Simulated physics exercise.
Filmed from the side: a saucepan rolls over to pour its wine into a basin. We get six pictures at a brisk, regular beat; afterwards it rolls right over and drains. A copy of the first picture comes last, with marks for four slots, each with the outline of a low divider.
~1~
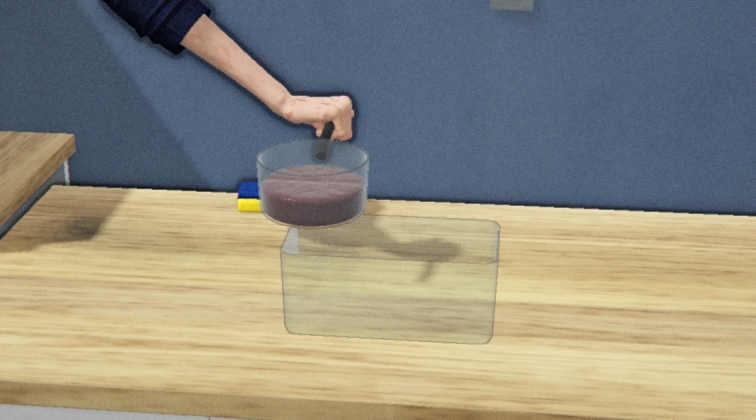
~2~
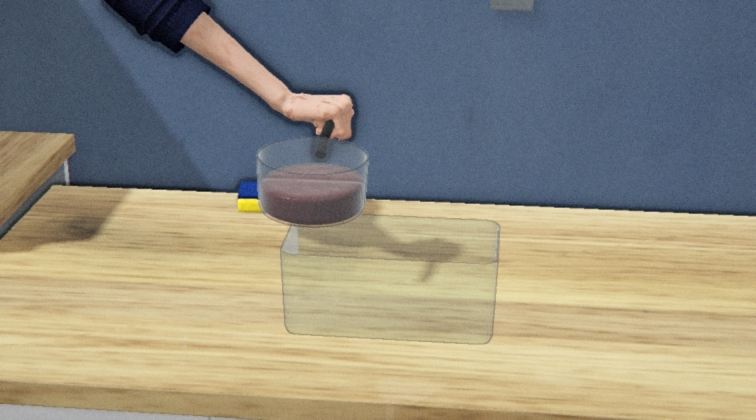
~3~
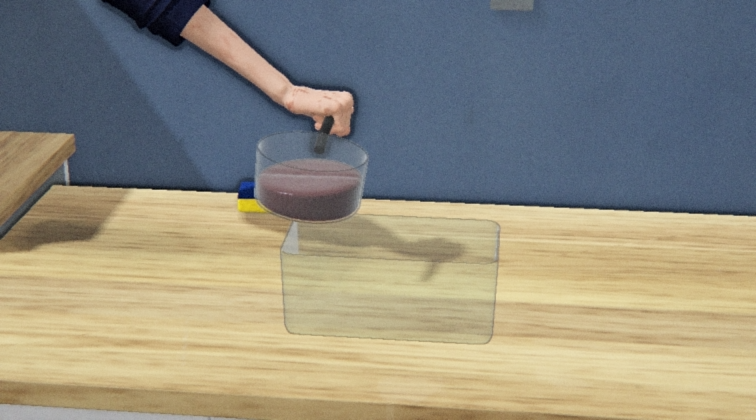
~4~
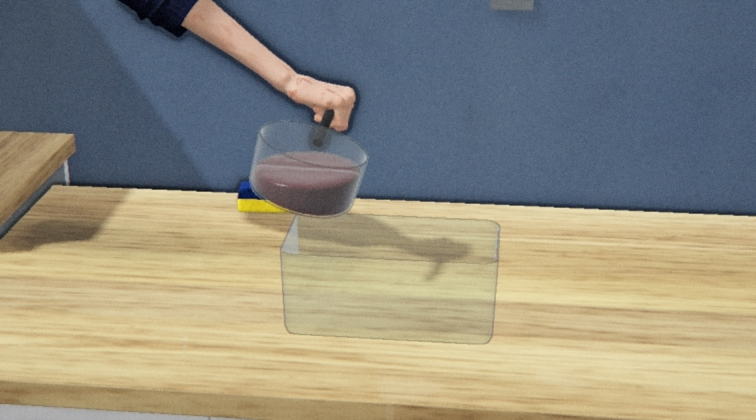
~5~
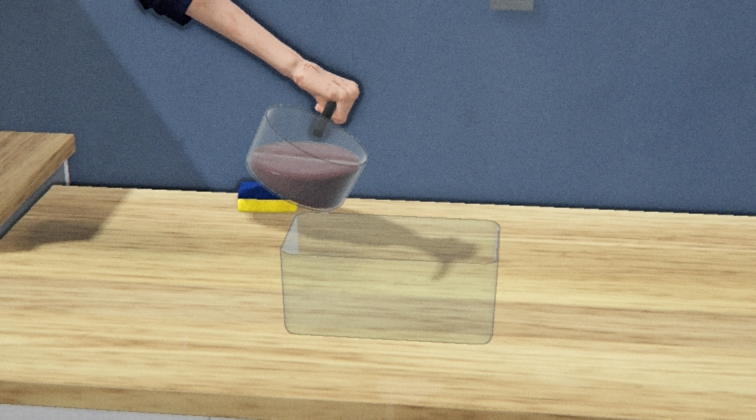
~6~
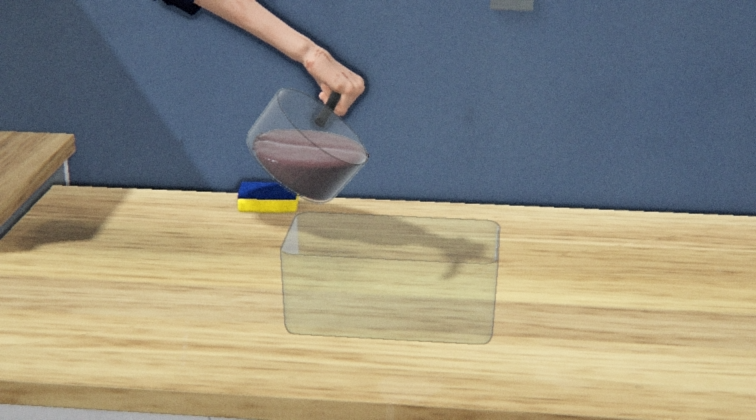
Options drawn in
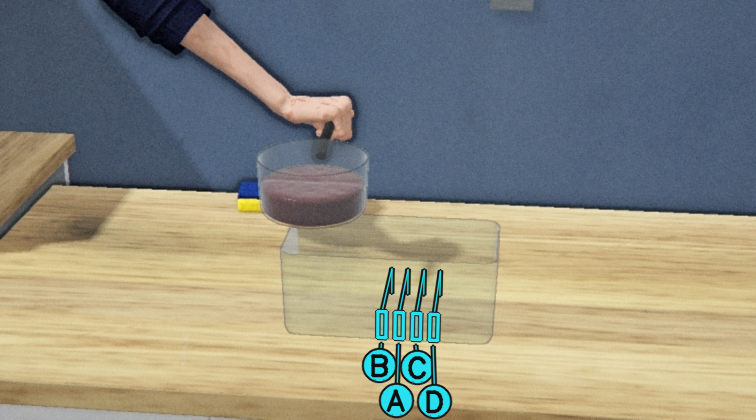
Above a clear basin on a wooden counter, a hand gradually tilts a saucepan of wine.
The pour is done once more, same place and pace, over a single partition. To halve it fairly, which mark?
Best: D.
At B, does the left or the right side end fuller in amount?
More ends on the right.
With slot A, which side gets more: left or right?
The right side.
On the marked copy, A at (398, 344); B at (381, 343); C at (415, 345); D at (433, 346).
Choosing A, about 7 % ends left of the wall and 92 % right of it.
Choosing B, about 5 % ends left of the wall and 94 % right of it.
Choosing C, about 15 % ends left of the wall and 84 % right of it.
Choosing D, about 48 % ends left of the wall and 51 % right of it.
